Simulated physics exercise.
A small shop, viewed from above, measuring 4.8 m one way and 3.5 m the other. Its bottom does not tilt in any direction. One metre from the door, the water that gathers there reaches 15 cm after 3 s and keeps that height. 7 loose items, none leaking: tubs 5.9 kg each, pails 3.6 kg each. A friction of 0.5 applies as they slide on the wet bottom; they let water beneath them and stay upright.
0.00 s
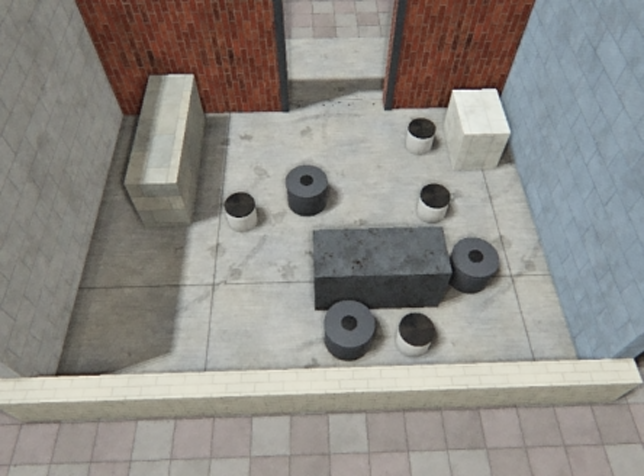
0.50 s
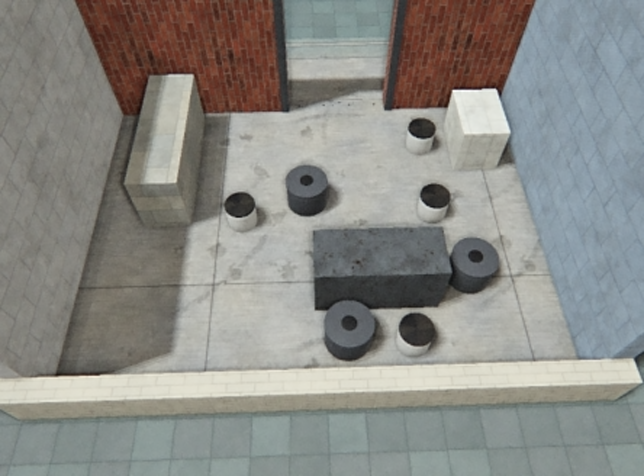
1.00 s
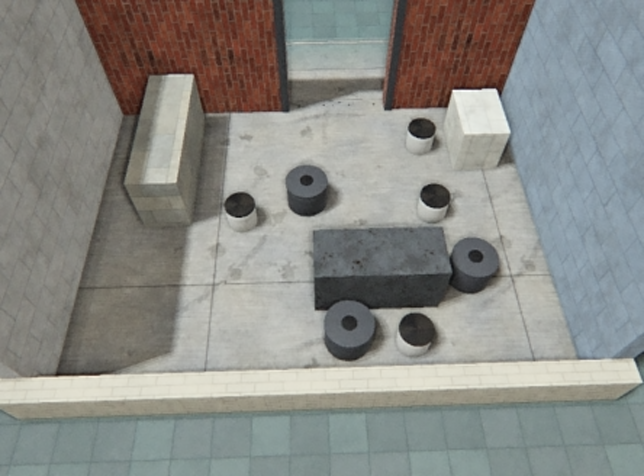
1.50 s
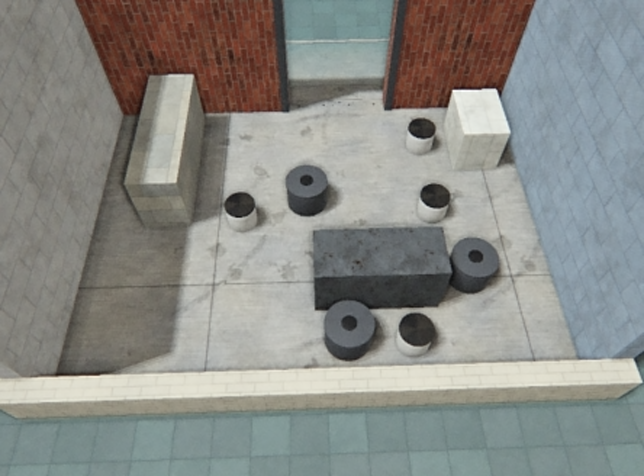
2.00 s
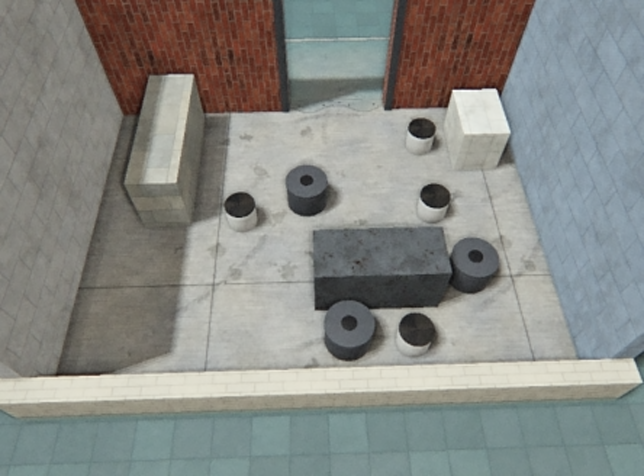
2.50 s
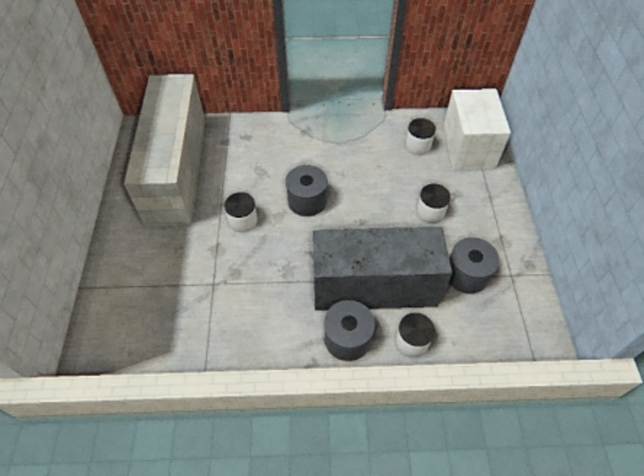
In a small shop seen from above, tubs and pails stood still around a dark block while greenish water covered the paving outside, then a shallow patch crept in through the doorway.
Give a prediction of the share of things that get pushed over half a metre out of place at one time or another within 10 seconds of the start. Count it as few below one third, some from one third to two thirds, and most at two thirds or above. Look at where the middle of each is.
Some.
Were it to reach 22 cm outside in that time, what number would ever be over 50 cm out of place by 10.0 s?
That would make 6 of them.
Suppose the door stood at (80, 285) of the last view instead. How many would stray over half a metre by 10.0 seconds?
Result: 2 of them.
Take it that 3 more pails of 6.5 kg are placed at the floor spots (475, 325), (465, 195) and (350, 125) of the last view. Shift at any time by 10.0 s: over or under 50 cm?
In turn: Less, less, past it.
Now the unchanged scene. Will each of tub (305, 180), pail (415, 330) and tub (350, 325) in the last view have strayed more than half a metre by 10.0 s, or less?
Order as asked - a bigger shift, a smaller shift, a smaller shift.
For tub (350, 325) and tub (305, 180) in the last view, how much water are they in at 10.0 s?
First about 5 cm, second about 5 cm.
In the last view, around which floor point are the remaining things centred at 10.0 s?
(375, 283).
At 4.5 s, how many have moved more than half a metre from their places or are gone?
I get 0.
After 3.5 s 0 of 7 are over 50 cm from their spots; 0 afloat.
After 4.5 s 0 of 7 are over 50 cm from their spots; 0 afloat.
After 7.0 s 3 of 7 are over 50 cm from their spots; 1 afloat.
After 10.0 s 4 of 7 are over 50 cm from their spots, and 4 have been at some point; 5 afloat.
